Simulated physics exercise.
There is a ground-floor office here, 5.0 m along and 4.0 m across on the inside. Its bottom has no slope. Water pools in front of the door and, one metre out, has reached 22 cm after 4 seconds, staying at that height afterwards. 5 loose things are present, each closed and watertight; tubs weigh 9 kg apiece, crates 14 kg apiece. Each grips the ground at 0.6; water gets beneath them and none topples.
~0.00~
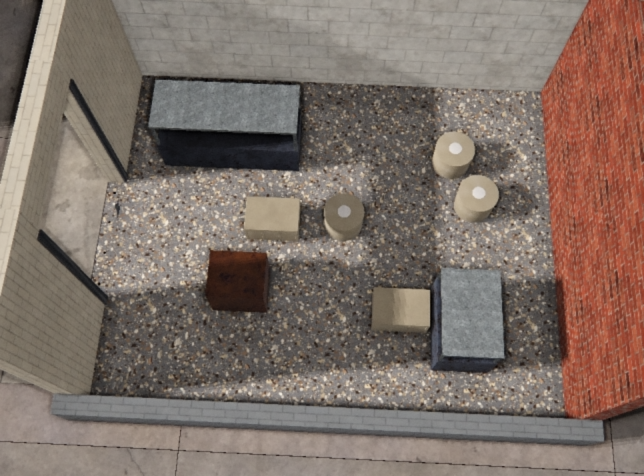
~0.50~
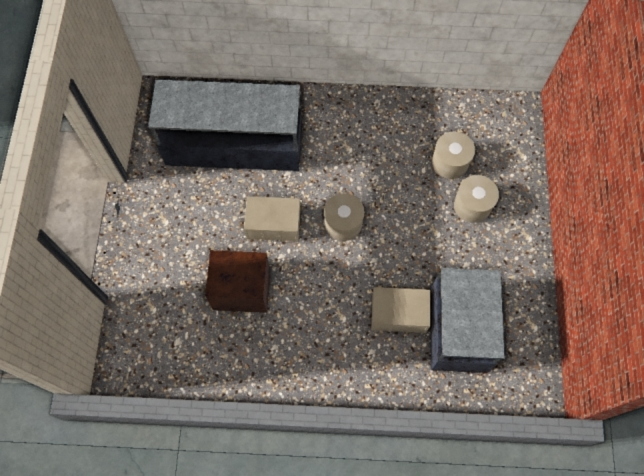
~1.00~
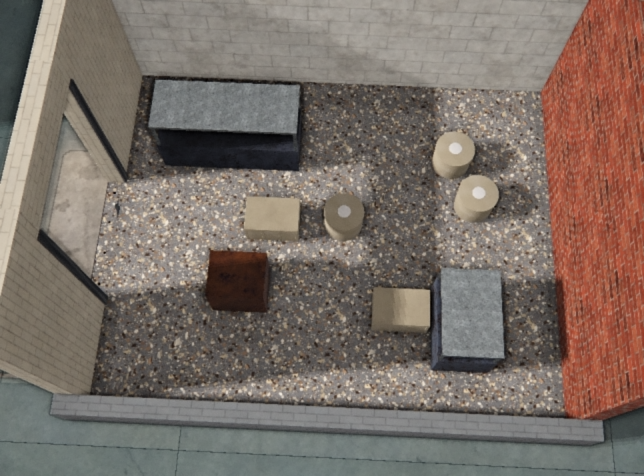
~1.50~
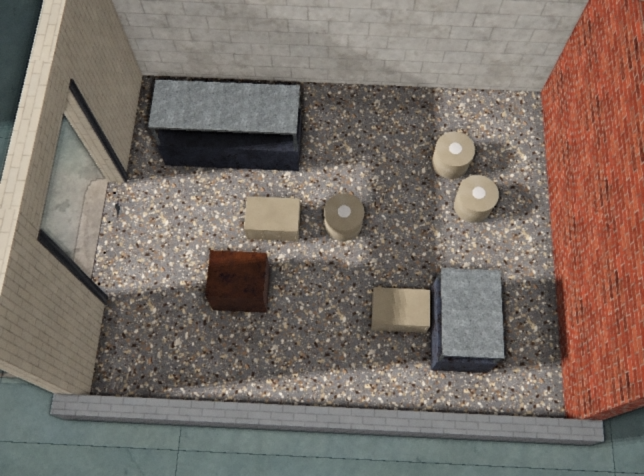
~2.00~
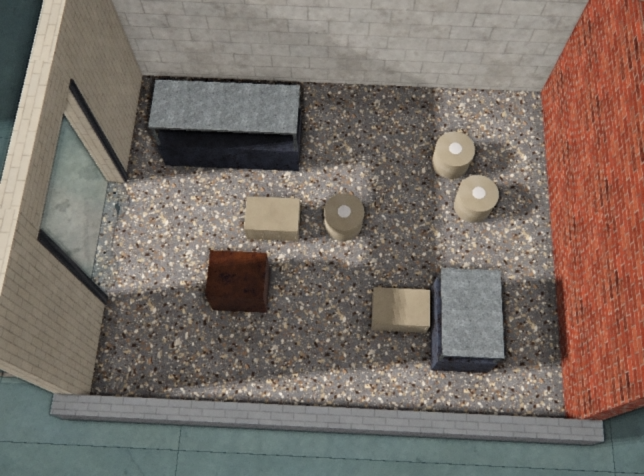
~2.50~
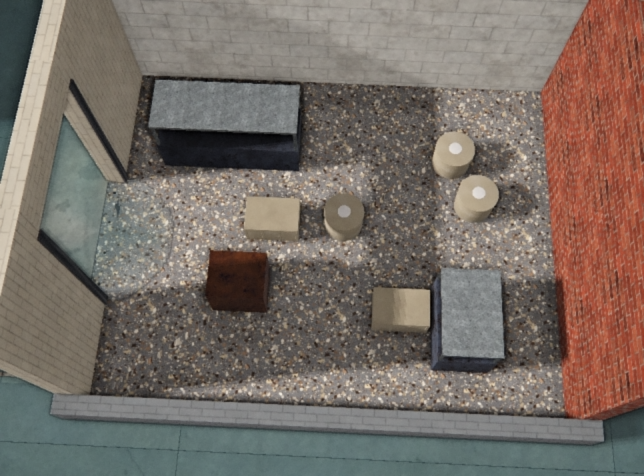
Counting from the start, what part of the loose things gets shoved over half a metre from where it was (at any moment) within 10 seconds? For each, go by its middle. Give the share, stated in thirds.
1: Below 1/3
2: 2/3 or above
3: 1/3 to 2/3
2, 2/3 or above.
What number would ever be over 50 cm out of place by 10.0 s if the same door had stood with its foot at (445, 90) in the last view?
That would give 4.
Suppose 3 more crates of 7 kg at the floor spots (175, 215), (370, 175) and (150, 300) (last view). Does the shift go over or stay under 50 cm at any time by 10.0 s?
Result by item, in order: Beyond the cutoff, beyond the cutoff, beyond the cutoff.
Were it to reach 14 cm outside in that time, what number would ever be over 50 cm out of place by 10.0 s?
With that change, 1 of them.
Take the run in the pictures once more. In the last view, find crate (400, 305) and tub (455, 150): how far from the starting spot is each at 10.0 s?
First 80 cm, then 80 cm.
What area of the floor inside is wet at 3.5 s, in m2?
Flooded: Near 2.5 m2.
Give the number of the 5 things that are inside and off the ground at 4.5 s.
Total: 0.
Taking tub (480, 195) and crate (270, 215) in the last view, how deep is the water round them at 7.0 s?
About 4 and 5 cm.
After 3.5 s 0 of 5 are over 50 cm from their spots; 0 afloat.
After 4.5 s 0 of 5 are over 50 cm from their spots; 0 afloat.
After 7.0 s 2 of 5 are over 50 cm from their spots; 2 afloat.
After 10.0 s 5 of 5 are over 50 cm from their spots, and 5 have been at some point; 5 afloat.
